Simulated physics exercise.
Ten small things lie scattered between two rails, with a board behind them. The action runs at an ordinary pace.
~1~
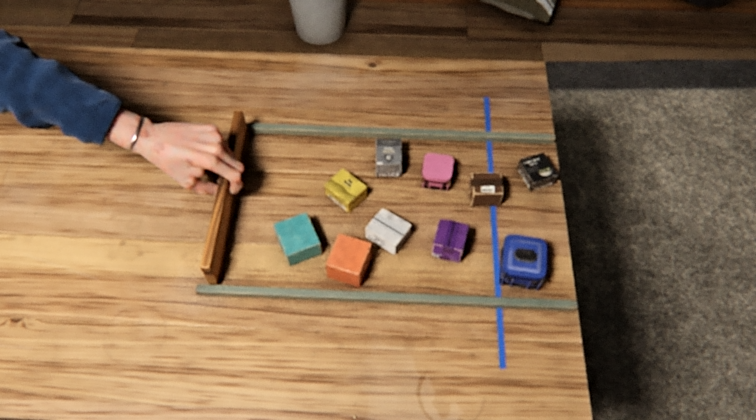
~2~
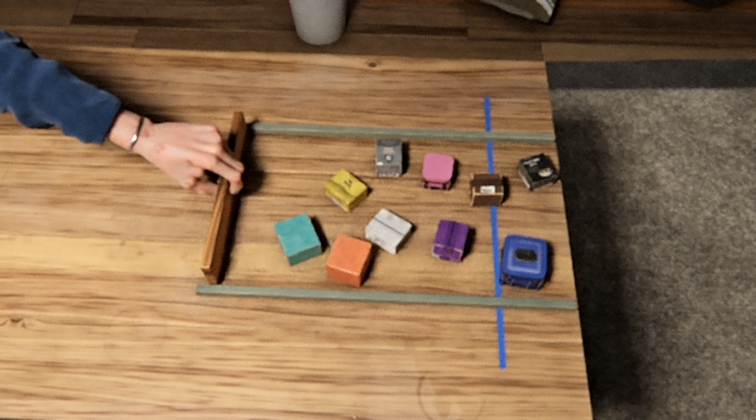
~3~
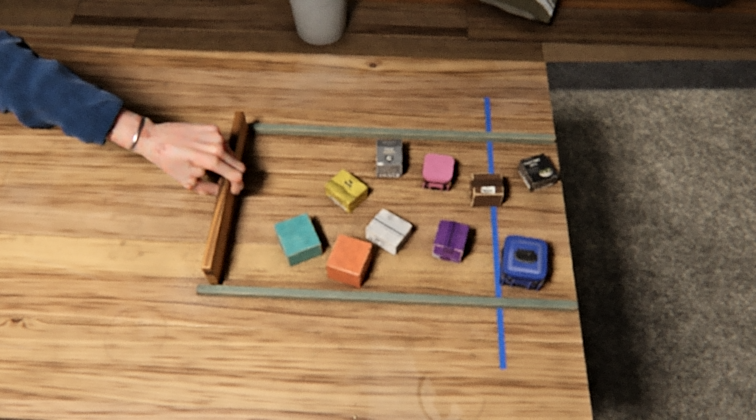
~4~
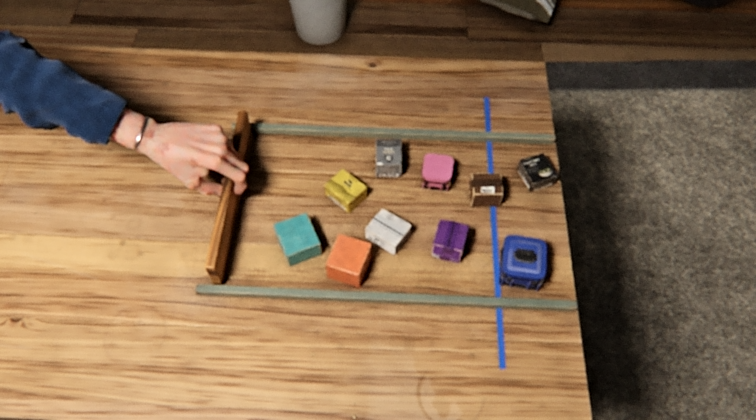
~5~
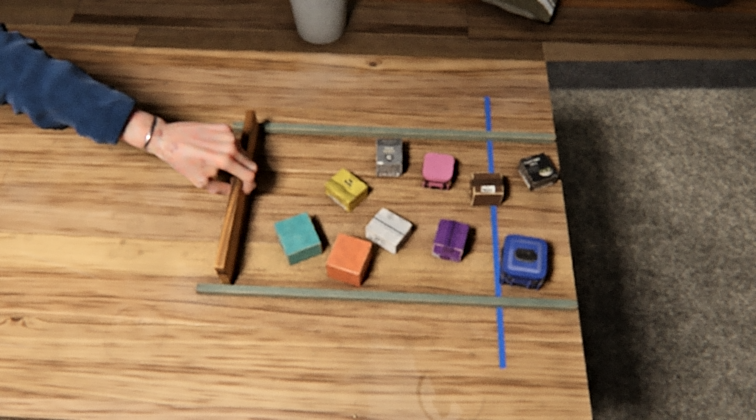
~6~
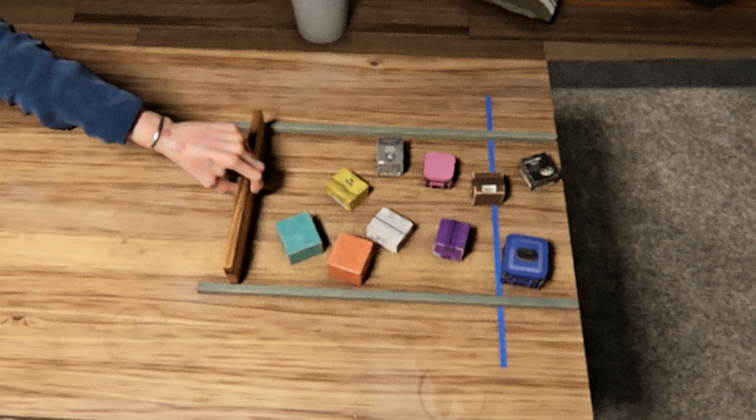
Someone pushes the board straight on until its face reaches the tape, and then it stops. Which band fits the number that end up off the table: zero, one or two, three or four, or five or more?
The band is one or two.
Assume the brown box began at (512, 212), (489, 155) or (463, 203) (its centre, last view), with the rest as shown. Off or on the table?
Brown box: Stays put; stays put; stays put.
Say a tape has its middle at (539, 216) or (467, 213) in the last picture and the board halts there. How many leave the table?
First try 7, second try 0.
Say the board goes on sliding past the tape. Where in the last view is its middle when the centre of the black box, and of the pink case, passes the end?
The middle is at (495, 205) when it's the black box, and at (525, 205) when it's the pink case.
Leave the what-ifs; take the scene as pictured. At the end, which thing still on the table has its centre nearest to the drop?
Result: Black box.
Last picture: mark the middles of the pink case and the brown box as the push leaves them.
First: About (534, 170); second: About (551, 199).
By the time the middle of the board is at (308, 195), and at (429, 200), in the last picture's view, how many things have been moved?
Counts: 2 / 9.
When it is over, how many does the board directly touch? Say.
Total: 3.
Early on, none off yet; black box at rest near (539, 171); blue case at rest near (524, 261); brown box at rest near (487, 189).
A while later, none off yet; black box at rest near (539, 171); blue case travelled about its own width near (559, 271); brown box travelled about its own width near (519, 195).
Finally, the number that fall off is one or two; lost, blue case.
